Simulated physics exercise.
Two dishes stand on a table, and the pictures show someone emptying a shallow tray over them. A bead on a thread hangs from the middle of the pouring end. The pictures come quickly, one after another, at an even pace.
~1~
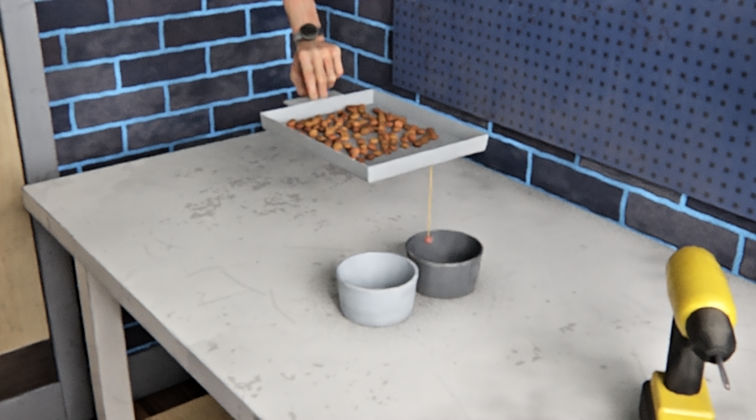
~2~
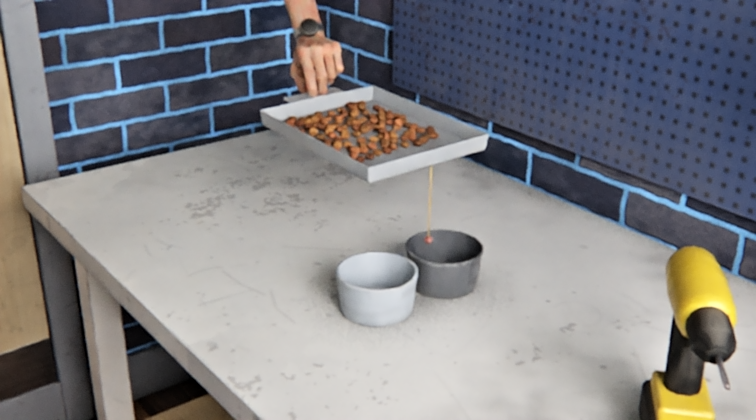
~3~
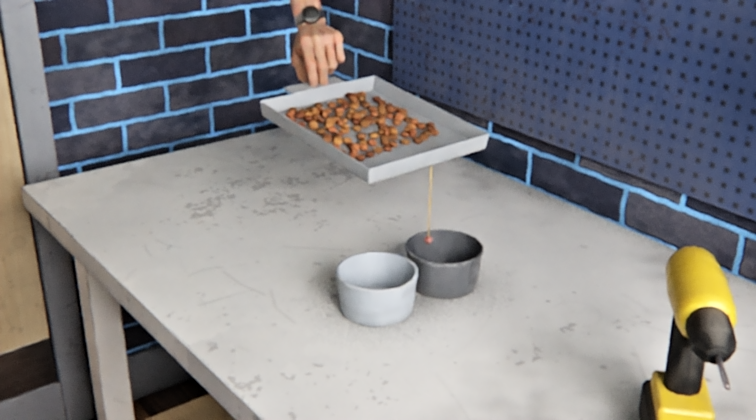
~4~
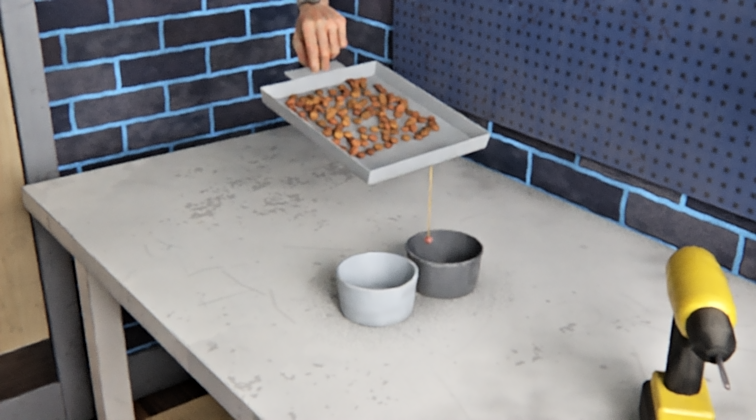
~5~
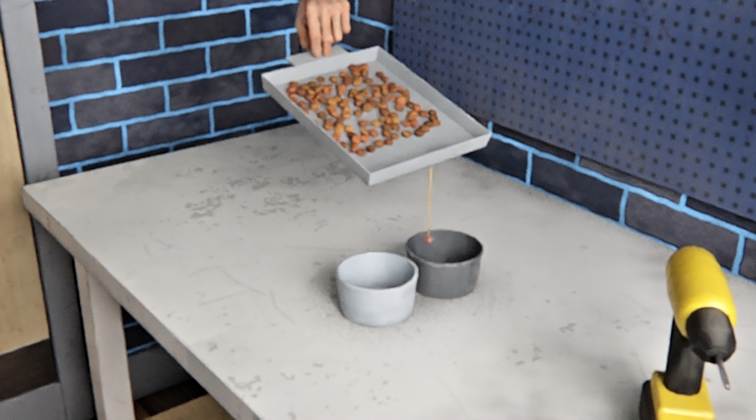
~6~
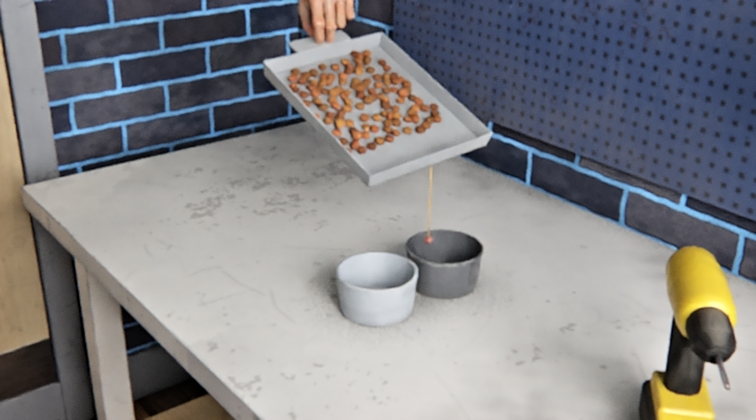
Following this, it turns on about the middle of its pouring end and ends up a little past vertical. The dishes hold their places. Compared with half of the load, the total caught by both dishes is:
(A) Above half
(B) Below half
(B) Below half.
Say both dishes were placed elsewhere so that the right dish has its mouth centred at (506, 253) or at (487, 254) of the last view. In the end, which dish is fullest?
Left side first, Left side second.
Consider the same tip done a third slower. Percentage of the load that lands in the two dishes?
Something like 40 percent, give or take.
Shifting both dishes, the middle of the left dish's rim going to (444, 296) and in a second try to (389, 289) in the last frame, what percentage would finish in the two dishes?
You'd get 30 in a hundred first and 80 in a hundred after that.
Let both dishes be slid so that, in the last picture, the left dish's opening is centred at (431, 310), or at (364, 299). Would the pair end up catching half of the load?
Result - try one, below the halfway mark; try two, past the halfway mark.
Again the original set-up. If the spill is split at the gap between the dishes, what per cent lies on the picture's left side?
Close to 10 per cent of the spill, I think.
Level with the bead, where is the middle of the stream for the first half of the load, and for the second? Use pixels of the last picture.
At (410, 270) for the first part, then at (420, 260) for the others.
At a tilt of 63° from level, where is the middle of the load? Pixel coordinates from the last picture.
Somewhere near pixel (409, 154).
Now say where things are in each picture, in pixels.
In the first picture, corners of the pouring end at (369, 166) and (485, 134), level; middle of the load at (357, 130), bits of dog kibble; left dish at (402, 302); right dish at (469, 275); bead on its thread at (428, 240).
In the second picture, corners of the pouring end at (369, 166) and (486, 134), level; middle of the load at (357, 128).
In the third picture, corners of the pouring end at (370, 168) and (486, 133), tipped barely, lowest at the left corner; middle of the load at (357, 121).
In the fourth picture, corners of the pouring end at (370, 170) and (487, 133), tipped a little, lowest at the left corner; middle of the load at (358, 112).
In the fifth picture, corners of the pouring end at (371, 172) and (488, 133), tipped clearly, lowest at the left corner; middle of the load at (359, 104).
In the sixth picture, corners of the pouring end at (371, 174) and (489, 132), tipped clearly, lowest at the left corner; middle of the load at (360, 95); left dish at (402, 302); right dish at (469, 275).
Soon, tray tipped steeply; all on the tray.
A while on, tray tipped past a quarter turn; about half on the tray; a small part in the left dish; about a third outside both; a small part in the air.
Towards the end, tray tipped past a quarter turn; about a third in the left dish; a stray few in the right dish; about two thirds outside both; a stray few in the air.
Finally, tray tipped past a quarter turn; about a third in the left dish; a stray few in the right dish; about two thirds outside both.
